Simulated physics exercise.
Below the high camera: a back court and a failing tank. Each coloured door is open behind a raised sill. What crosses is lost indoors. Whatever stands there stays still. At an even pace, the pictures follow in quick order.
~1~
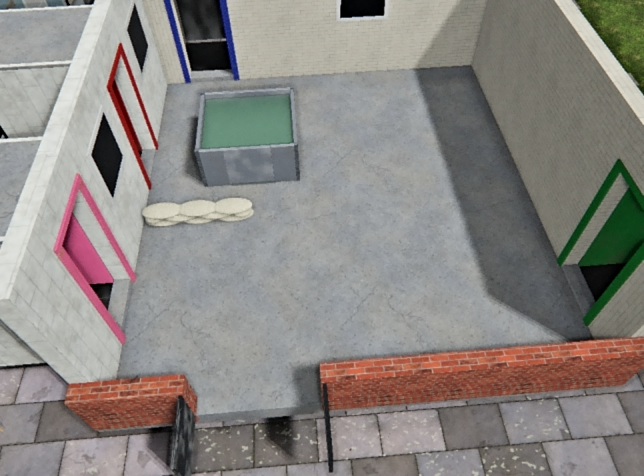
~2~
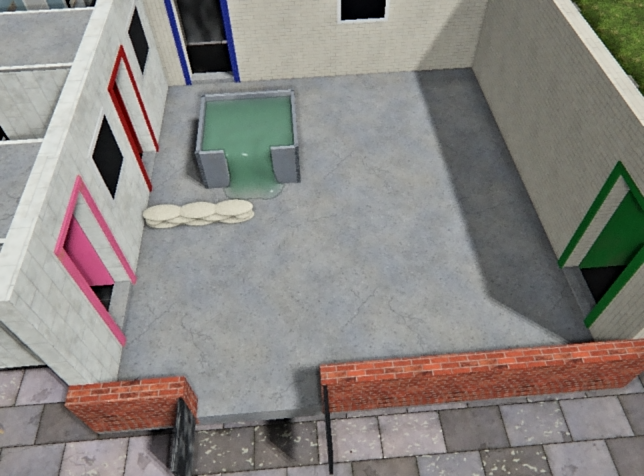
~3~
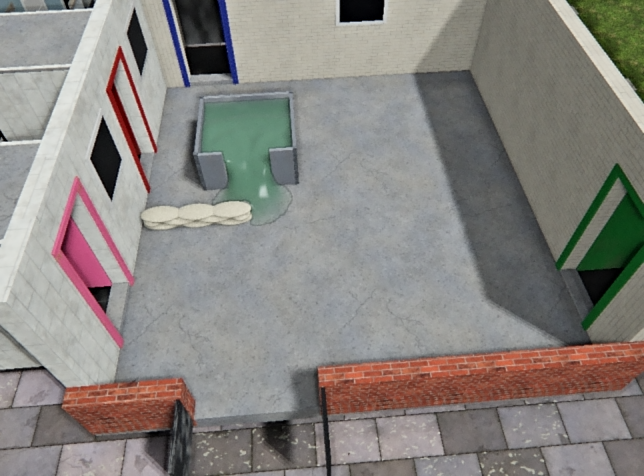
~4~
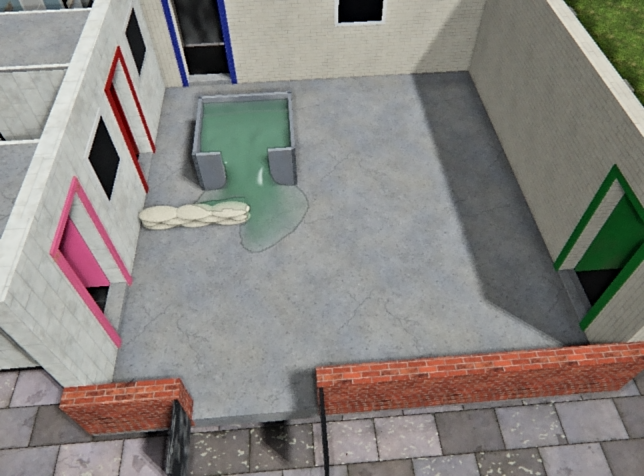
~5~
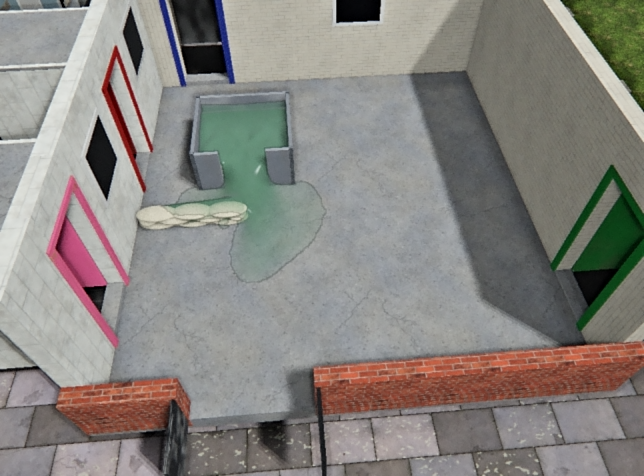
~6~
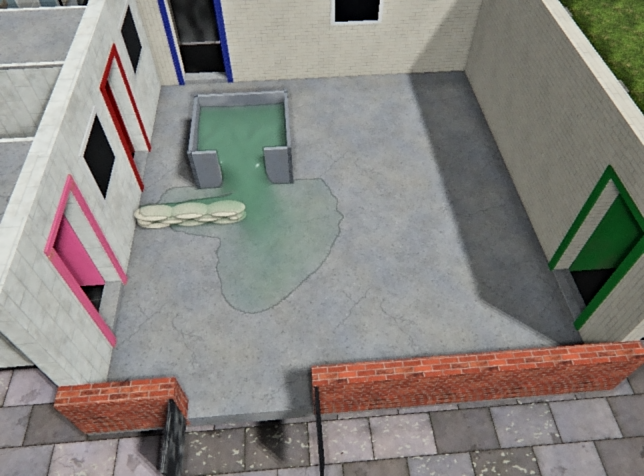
Green water stands in a square grey tank in a walled concrete court, seen from high above. Pink and red doorways line the left wall, a blue one is at the back and a green one at right, with pale sandbags below the tank and a gapped brick wall in front. The tank's near side opens and water pours out, spreading steadily forward and behind the bags, as the camera drifts very slightly.
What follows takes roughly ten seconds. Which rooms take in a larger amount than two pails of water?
One by one: Red door: Over two buckets. Pink door: Two buckets or fewer. Green door: Over two buckets. Blue door: Two buckets or fewer.
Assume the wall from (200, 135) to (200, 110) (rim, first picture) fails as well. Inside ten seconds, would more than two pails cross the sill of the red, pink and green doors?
Red: Crosses the line; pink: Falls short; green: Falls short.
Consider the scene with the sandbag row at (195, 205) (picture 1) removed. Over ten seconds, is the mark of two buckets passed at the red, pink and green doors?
Result - red door falls short of the line, pink door falls short of the line, green door tops the line.
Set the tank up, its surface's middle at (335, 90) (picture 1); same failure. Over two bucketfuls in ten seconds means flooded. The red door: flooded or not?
As I read it, the red door remains within limits.
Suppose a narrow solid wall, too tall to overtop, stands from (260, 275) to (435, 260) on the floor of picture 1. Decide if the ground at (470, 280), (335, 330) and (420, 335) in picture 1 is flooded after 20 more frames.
Taking the points in turn, they are high and dry, high and dry and high and dry.
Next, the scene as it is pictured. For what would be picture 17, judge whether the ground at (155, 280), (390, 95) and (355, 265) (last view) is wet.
In that order the points end up soaked, high and dry and soaked.
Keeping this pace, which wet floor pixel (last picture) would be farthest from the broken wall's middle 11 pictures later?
Near (529, 372).
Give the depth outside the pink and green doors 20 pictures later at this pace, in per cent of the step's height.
Around 10 in a hundred for the first and 220 in a hundred for the second.
A moment on, water covers 30 % of the floor; the red door wet at the sill, nothing in, the pink door not reached, the green door not reached, the blue door not reached.
Next, water covers 40 % of the floor; the red door under two buckets in, the pink door wet at the sill, nothing in, the green door not reached, the blue door not reached.
Then, water covers 55 % of the floor; the red door over two buckets in, the pink door wet at the sill, nothing in, the green door wet at the sill, nothing in, the blue door wet at the sill, nothing in.
Later, water covers 60 % of the floor; the red door over two buckets in, the pink door wet at the sill, nothing in, the green door over two buckets in, the blue door wet at the sill, nothing in.
In the end, water covers 90 % of the floor; the red door over two buckets in, the pink door wet at the sill, nothing in, the green door over two buckets in, the blue door wet at the sill, nothing in.
